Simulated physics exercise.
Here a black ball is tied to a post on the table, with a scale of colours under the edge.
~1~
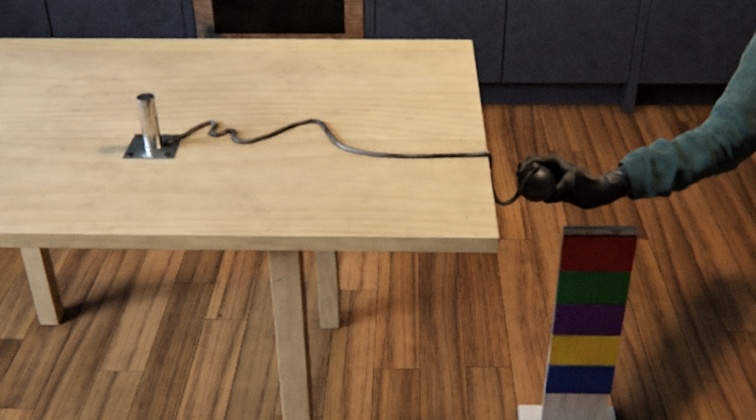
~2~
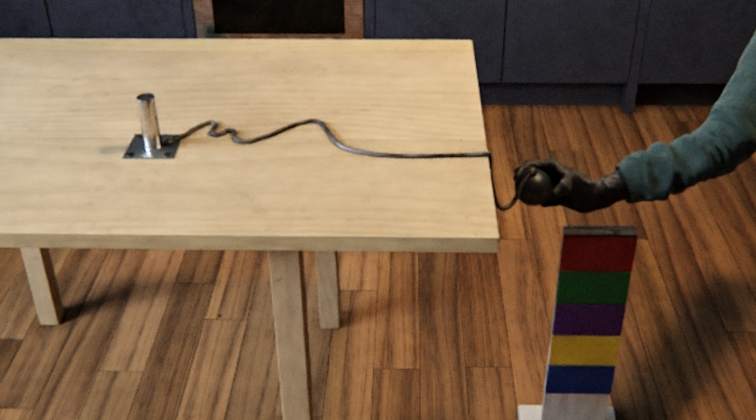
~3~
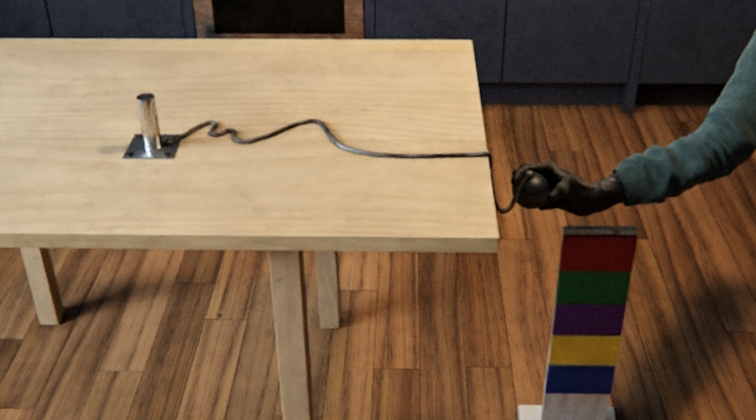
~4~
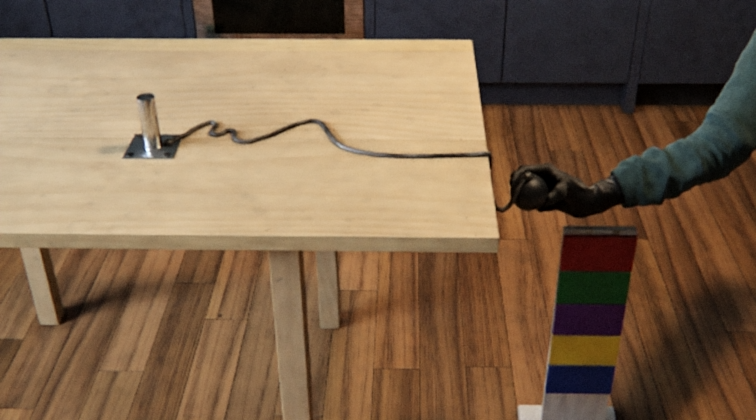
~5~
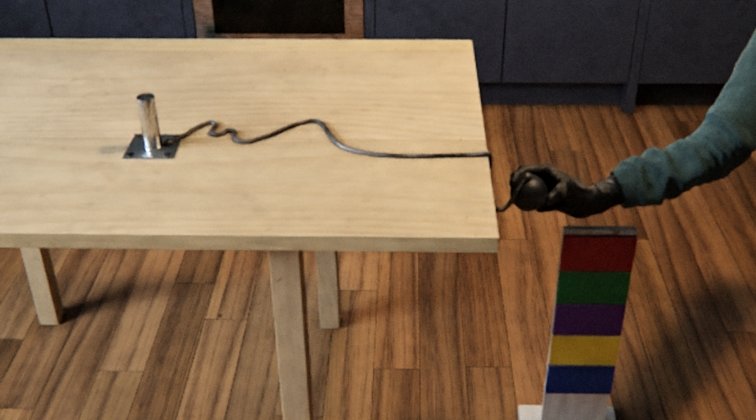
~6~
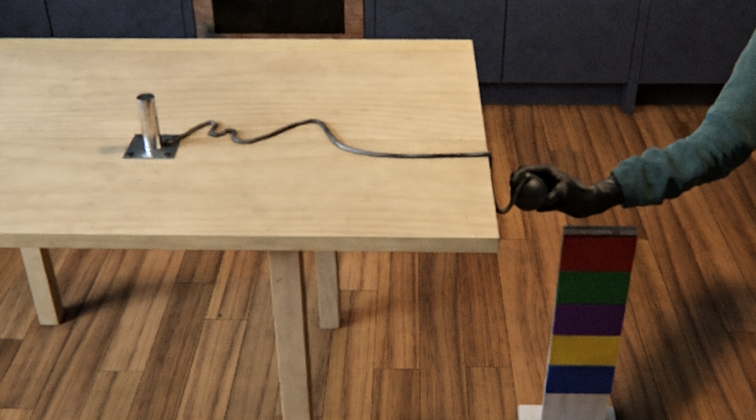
On a wooden table, a cord runs from a metal post to a dark ball gripped almost still beside a coloured scale.
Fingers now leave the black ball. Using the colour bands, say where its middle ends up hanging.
Its middle ends up at the yellow band.
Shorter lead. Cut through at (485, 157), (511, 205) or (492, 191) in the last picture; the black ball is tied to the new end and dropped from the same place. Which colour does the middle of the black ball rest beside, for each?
Try 1 - red; try 2 - purple; try 3 - green.
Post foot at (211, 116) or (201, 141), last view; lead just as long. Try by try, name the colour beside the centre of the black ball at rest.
In turn, blue and then blue.
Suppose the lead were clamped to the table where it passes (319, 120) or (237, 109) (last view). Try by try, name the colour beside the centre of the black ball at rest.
Green, then purple.
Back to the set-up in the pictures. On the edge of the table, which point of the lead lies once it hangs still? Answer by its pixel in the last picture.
It sits at about (365, 153).
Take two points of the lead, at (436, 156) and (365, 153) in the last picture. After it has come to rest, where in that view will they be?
In that view they reach (484, 200) and (485, 141).
Soon after, ball near (472, 325); level with purple.
Then, ball near (476, 340); level with yellow.
At rest, ball near (472, 341); level with yellow. Its middle rests at the yellow band.
